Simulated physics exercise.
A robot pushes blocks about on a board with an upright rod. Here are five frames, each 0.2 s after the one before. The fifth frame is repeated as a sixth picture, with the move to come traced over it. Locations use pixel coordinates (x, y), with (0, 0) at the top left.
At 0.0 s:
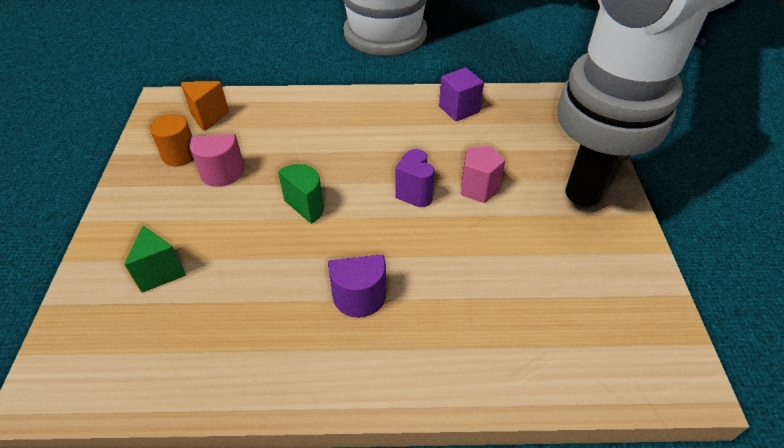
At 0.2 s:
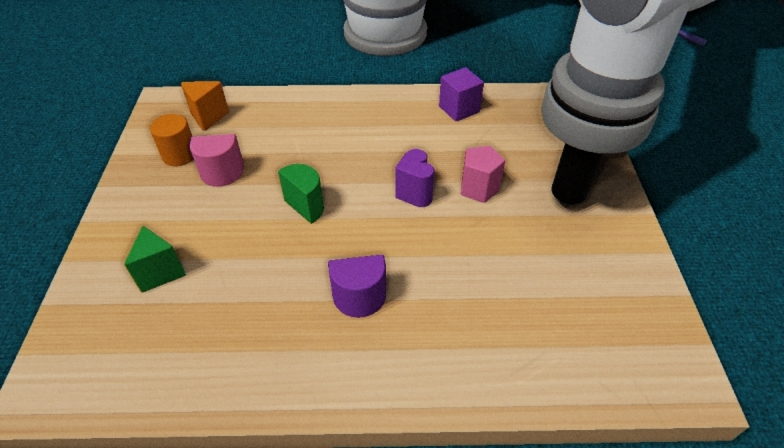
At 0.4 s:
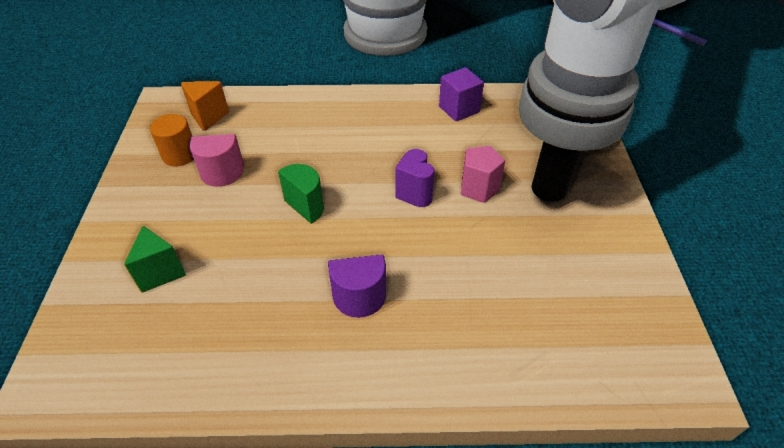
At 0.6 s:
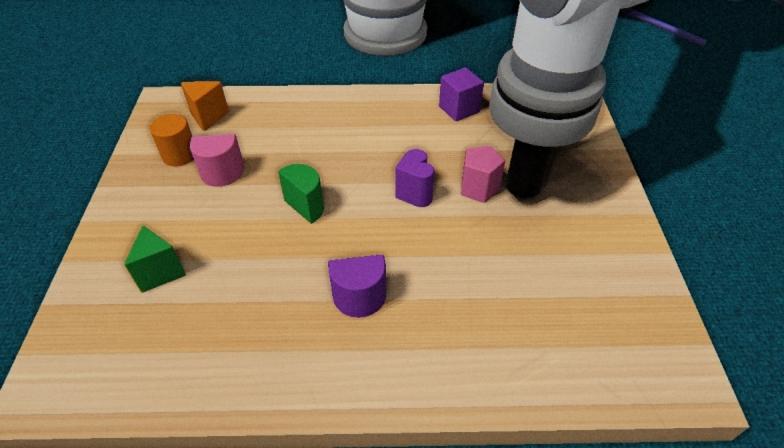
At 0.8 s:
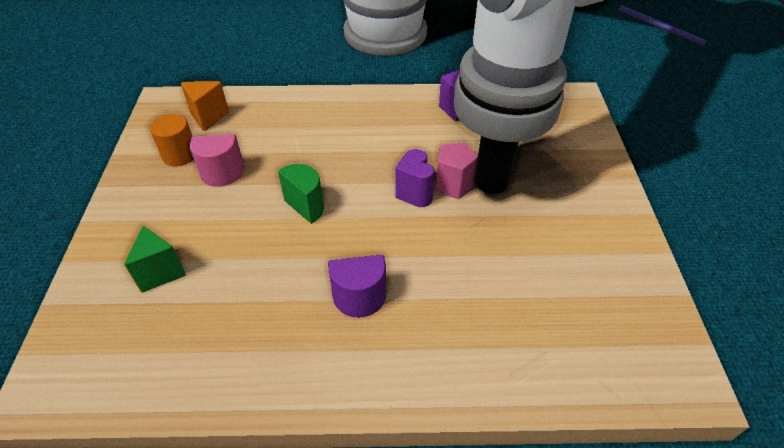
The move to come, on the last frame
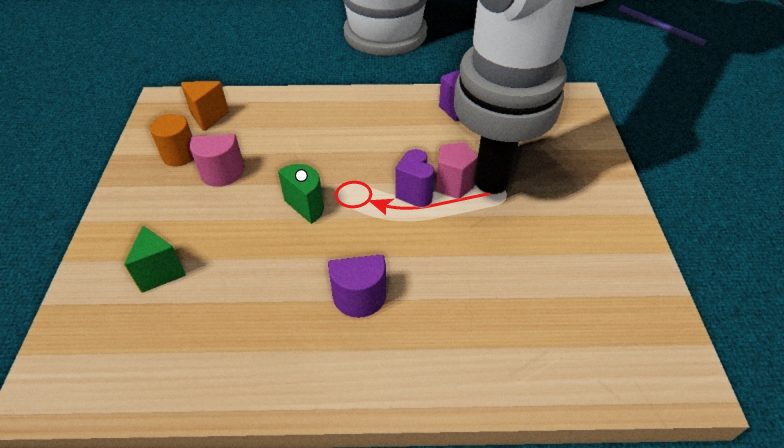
A robot arm moves left across the board and pushes the pink block slightly left.
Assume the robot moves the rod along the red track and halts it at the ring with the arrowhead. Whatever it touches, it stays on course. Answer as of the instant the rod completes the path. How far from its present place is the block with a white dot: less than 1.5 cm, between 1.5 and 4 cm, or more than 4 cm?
Short, under 1.5 cm.
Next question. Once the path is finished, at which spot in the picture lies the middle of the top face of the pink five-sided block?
Around pixel (433, 149).
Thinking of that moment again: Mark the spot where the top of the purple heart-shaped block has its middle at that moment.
Its top middle will sit at (361, 143).
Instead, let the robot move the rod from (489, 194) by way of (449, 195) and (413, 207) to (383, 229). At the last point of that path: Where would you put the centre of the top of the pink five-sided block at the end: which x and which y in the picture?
In the picture, it is at (421, 145).
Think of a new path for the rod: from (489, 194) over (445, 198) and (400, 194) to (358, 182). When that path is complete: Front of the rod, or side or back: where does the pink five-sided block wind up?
At that point it is off to one side or behind.
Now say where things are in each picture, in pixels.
In the first picture, rod's lower end (583, 194); green half-round block (301, 176); purple heart-shaped block (416, 163); pink five-sided block (484, 158).
In the second picture, rod (569, 192); blocks still.
In the third picture, rod (549, 190); blocks still.
In the fourth picture, rod (523, 186); blocks still.
In the fifth picture, rod (492, 182); green half-round block (301, 176); purple heart-shaped block (416, 163); pink five-sided block (457, 154).
Drawn move, from (489, 194) by way of (444, 203) and (397, 208) to (354, 194); the dot is on the green half-round block.
What follows on the original path. One third of the way, rod (445, 192); purple heart-shaped block (406, 161), turned 25° anticlockwise; pink five-sided block (434, 149), turned 20° clockwise.
Two thirds of the way, rod (397, 196); purple heart-shaped block (378, 154), turned 35° clockwise; pink five-sided block (433, 149), turned 25° clockwise.
At the end, rod (353, 183); green half-round block still; purple heart-shaped block (361, 143), turned 120° clockwise; pink five-sided block (433, 149), turned 25° clockwise.
